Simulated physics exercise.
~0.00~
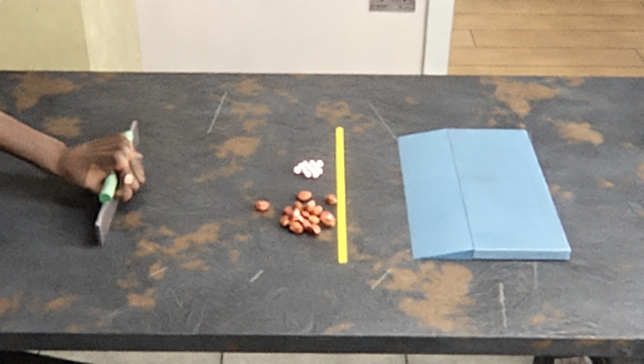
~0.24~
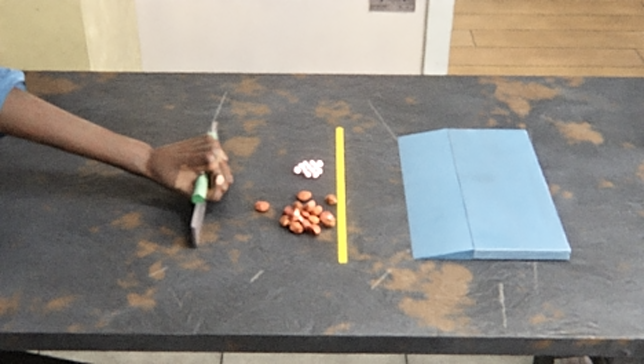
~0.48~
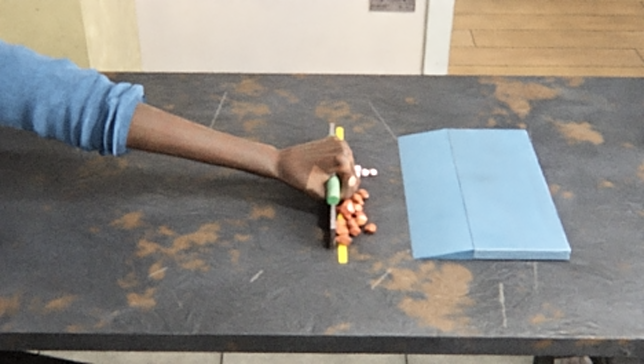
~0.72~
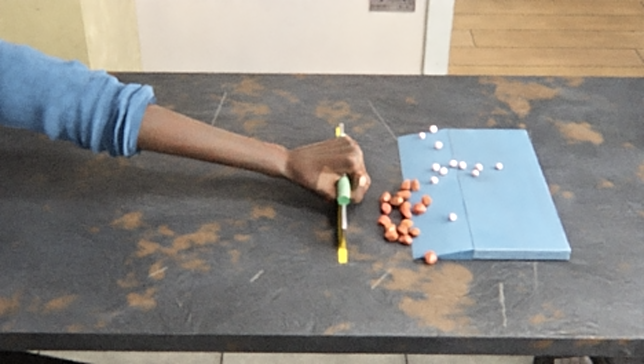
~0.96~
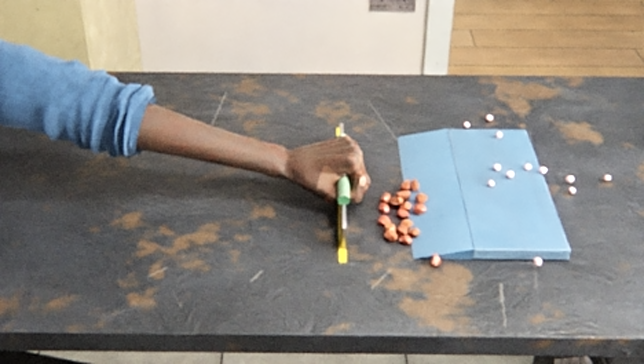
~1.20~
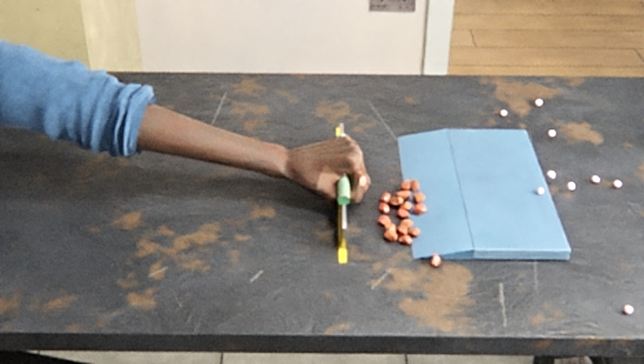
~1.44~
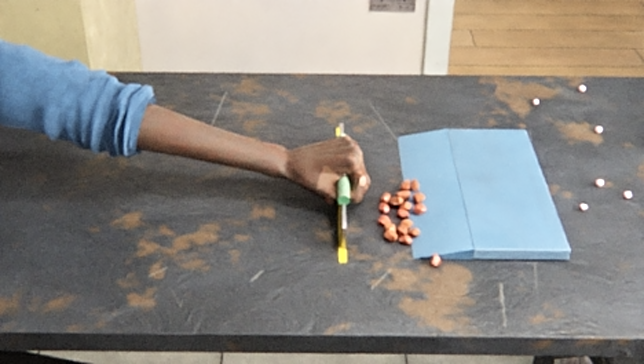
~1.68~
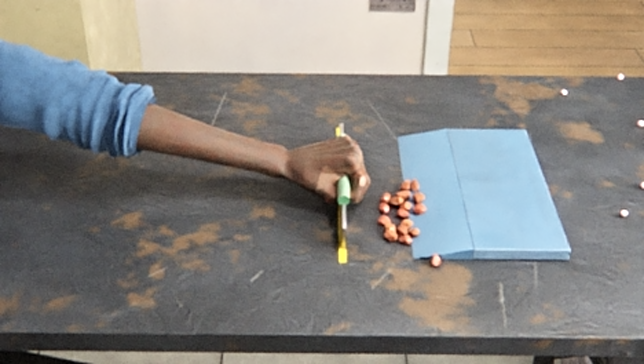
Hand sweeping a scraper right to yellow tape, white pieces scattering over a blue ramp, reddish-brown ones bunching at its near edge.
